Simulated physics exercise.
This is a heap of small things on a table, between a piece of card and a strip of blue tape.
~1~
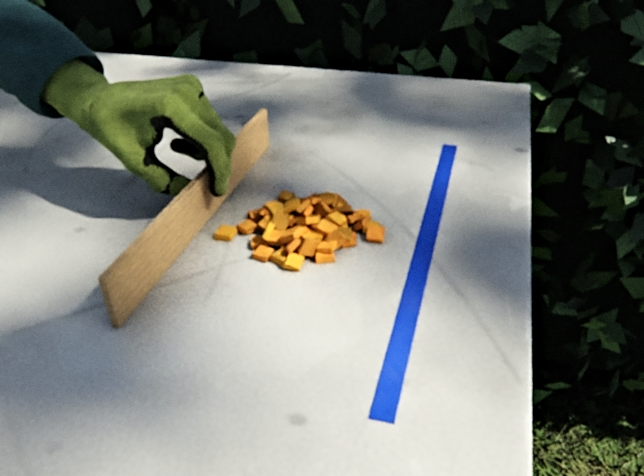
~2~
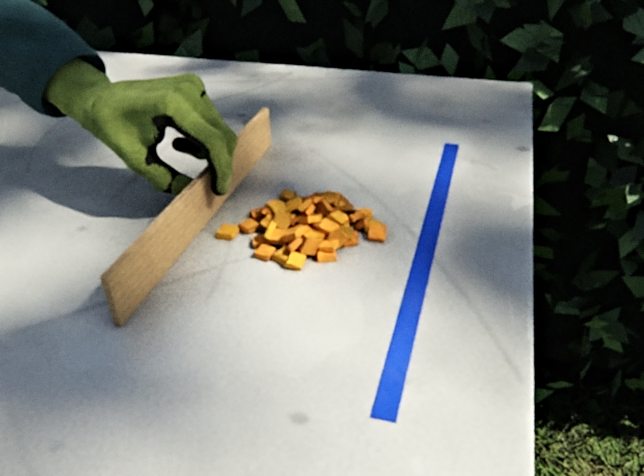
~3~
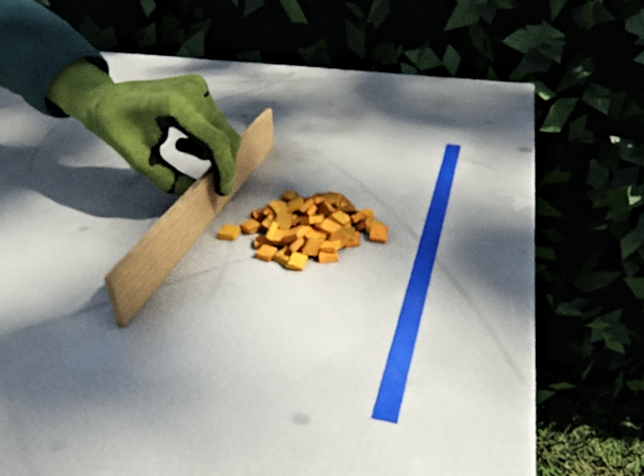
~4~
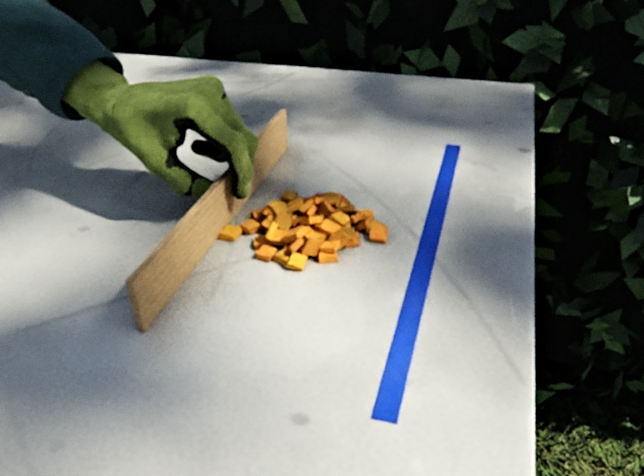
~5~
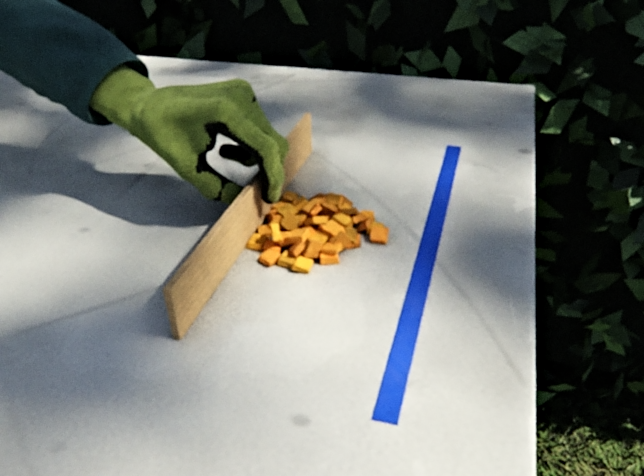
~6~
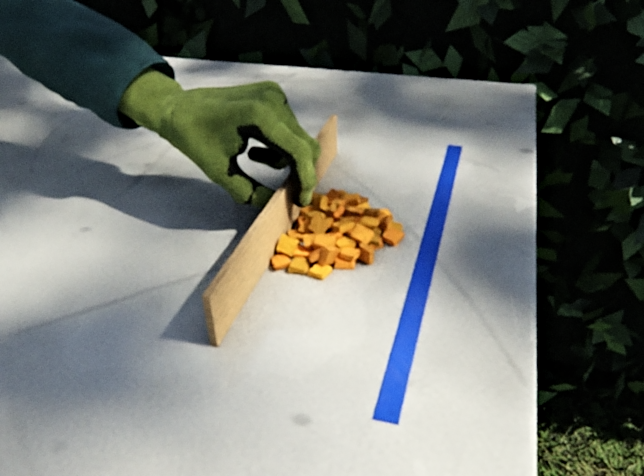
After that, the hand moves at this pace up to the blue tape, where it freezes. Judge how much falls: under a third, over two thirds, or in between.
Under a third.
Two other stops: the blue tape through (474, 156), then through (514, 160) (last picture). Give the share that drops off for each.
Roughly 30 per cent, and 90 per cent.
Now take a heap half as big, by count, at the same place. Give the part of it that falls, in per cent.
It should be about 0 percent.
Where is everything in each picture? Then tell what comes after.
In the first frame, piece of card at (124, 284), at rest; blue tape at (448, 153), about a palm's width from the edge; edge at (532, 263); the heap at (308, 227), small crackers.
In the second frame, piece of card at (126, 283), at rest.
In the third frame, piece of card at (130, 284); the heap at (311, 227).
In the fourth frame, piece of card at (150, 288).
In the fifth frame, piece of card at (185, 295); the heap at (315, 228), a small part pushed along.
In the sixth frame, piece of card at (222, 301); blue tape at (453, 153); edge at (537, 264); the heap at (334, 227), all pushed along.
Soon after the last picture, piece of card still moving, near (369, 194); heap all on the table, its front near (470, 236).
A little later, piece of card stopped at the blue tape; heap a stray few over the edge.
Later still, piece of card stopped at the blue tape; heap a small part over the edge.
At rest, piece of card stopped at the blue tape; heap a small part over the edge.
